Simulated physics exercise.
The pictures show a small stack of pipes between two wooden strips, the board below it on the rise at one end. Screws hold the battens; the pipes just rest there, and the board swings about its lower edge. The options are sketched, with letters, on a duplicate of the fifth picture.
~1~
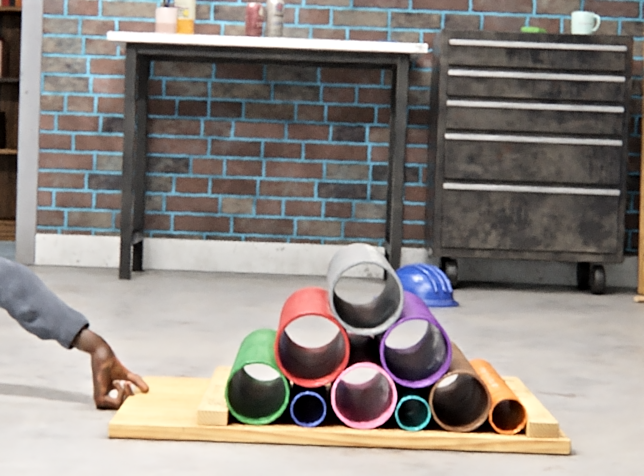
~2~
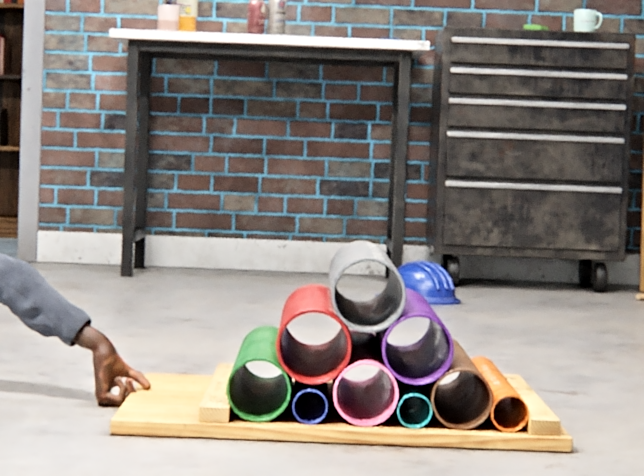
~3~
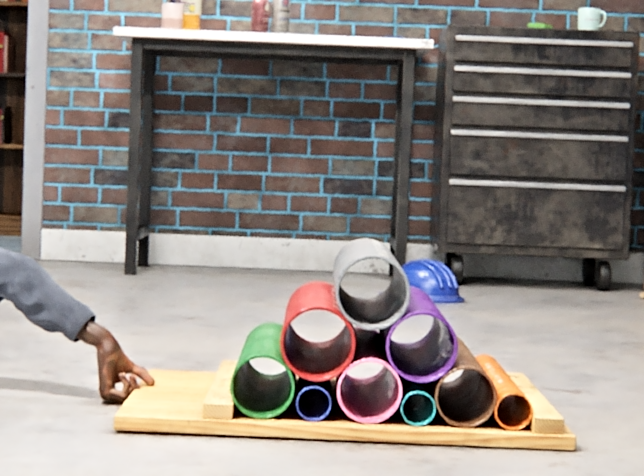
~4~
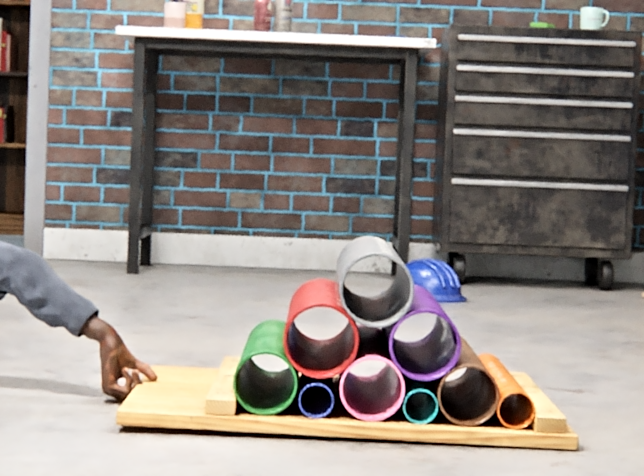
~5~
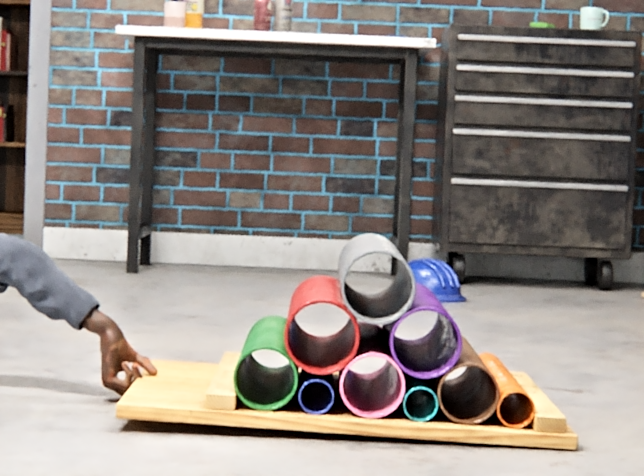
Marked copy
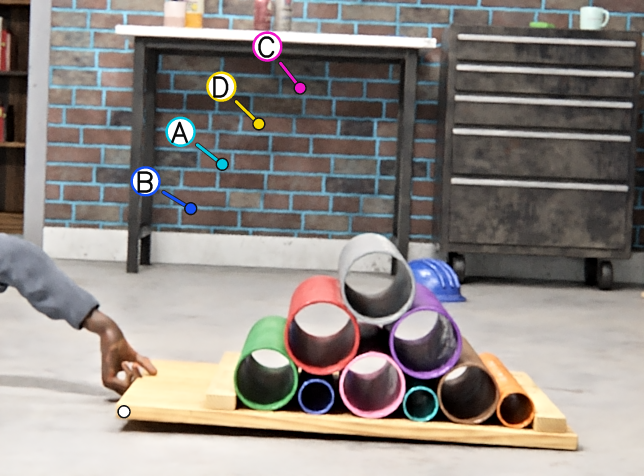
Colourful stacked pipes rest on a wooden board as a hand slightly raises its left end.
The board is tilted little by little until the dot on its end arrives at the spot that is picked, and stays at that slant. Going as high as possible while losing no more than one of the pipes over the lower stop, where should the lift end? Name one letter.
The last mark within the limit is A.
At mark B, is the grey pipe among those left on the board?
The grey pipe: Yes.
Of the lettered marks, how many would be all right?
The number is two.
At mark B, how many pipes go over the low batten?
With B, none.
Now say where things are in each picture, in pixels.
The first frame shows green pipe (257, 393); blue pipe (308, 409); pink pipe (364, 396).
The second frame shows pink pipe (366, 394); turquoise pipe (415, 411).
The third frame shows board (343, 399); green pipe (262, 387); purple pipe (422, 347).
The fourth frame shows board (345, 396); green pipe (265, 383); blue pipe (316, 400).
The fifth frame shows board (345, 393); green pipe (265, 379); blue pipe (316, 397).
On the marked copy, A at (222, 165); B at (191, 208); C at (300, 88); D at (259, 124); the white dot at (124, 411).
Taking A. A third of the way, board at 20°.
Two thirds of the way, board at 36°.
When it is over, board at 36°, none over the low batten.
As for the rest, B none over the low batten; C three over the low batten (purple, red, grey); D three over the low batten (purple, red, grey).
